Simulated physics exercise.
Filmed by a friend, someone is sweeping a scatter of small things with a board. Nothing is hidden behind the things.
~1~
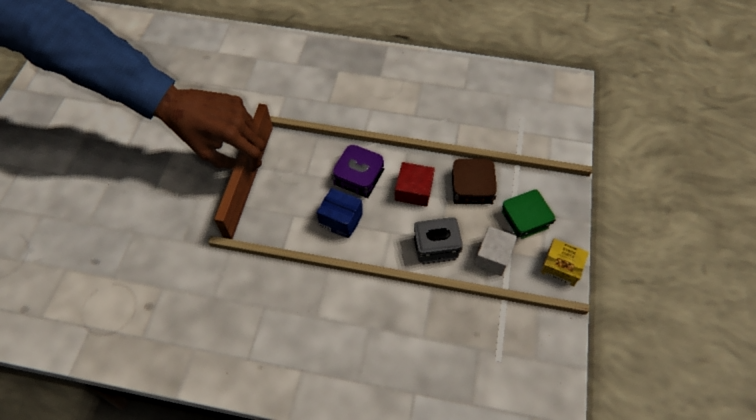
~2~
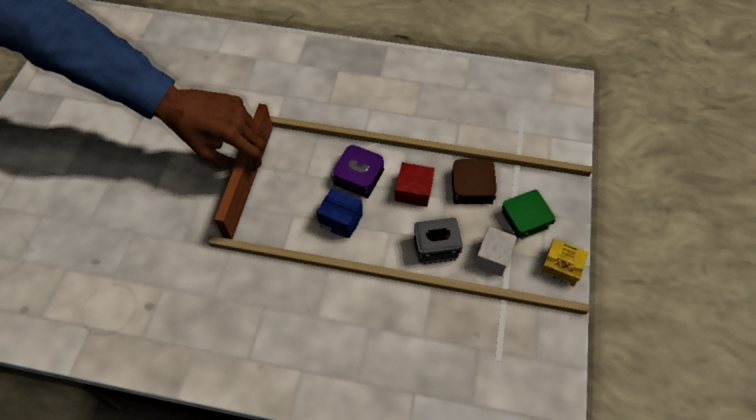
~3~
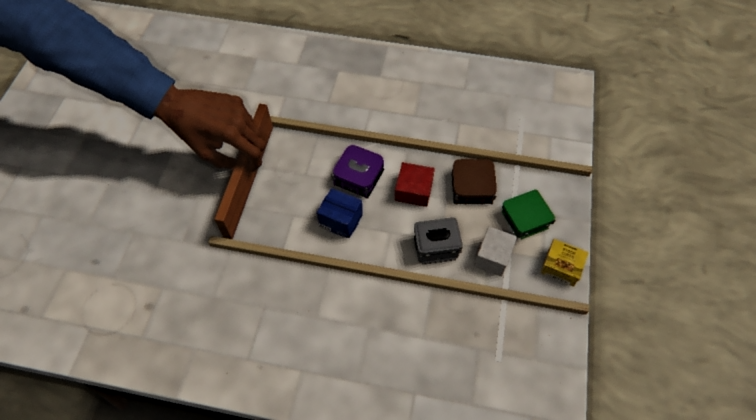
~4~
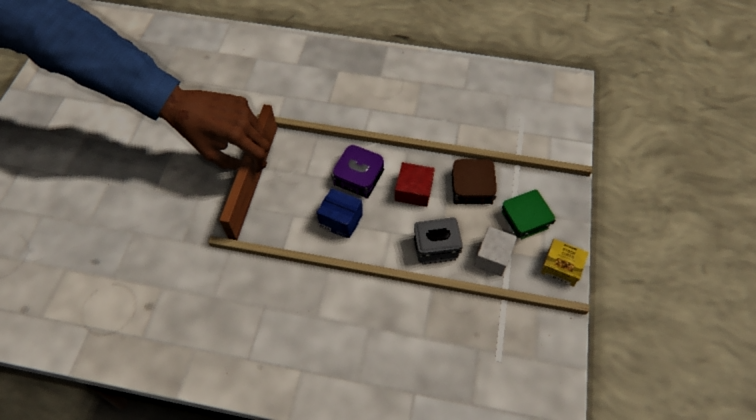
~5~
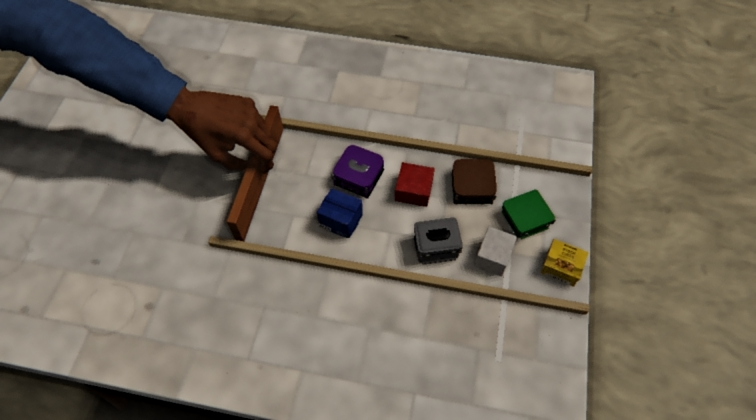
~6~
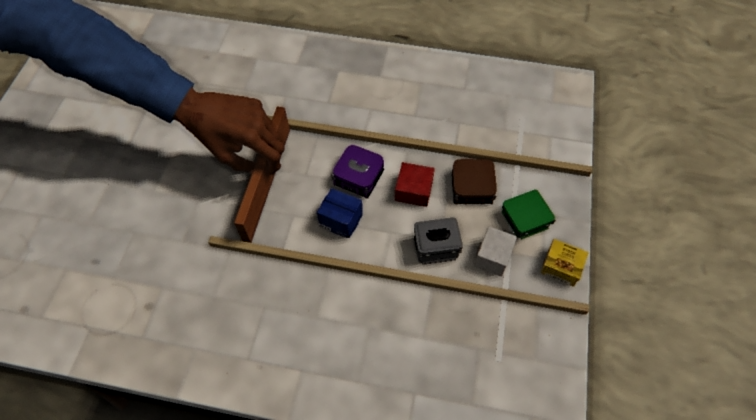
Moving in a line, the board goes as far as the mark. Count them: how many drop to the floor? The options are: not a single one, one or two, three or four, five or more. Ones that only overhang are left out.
Answer: Three or four.
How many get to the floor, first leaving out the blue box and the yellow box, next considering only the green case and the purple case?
The counts would be 2 and 2.
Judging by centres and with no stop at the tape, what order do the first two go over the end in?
The yellow box and then the brown case.
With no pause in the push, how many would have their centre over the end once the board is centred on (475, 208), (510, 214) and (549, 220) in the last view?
The numbers are 1, 4 and 6.
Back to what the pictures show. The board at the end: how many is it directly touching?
My count gives 2.
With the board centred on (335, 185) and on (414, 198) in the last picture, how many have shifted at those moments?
Up to then 2, and up to the other point 7.
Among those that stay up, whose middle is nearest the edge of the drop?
The red block is foremost.
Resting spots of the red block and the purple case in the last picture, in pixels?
The red block ends at (575, 210) and the purple case at (536, 197).
Soon after, none off yet; yellow box at rest near (564, 263); green case at rest near (527, 215); white block at rest near (495, 251).
By the end, the number that fall off is three or four; fallen, brown case, white block, green case and yellow box.
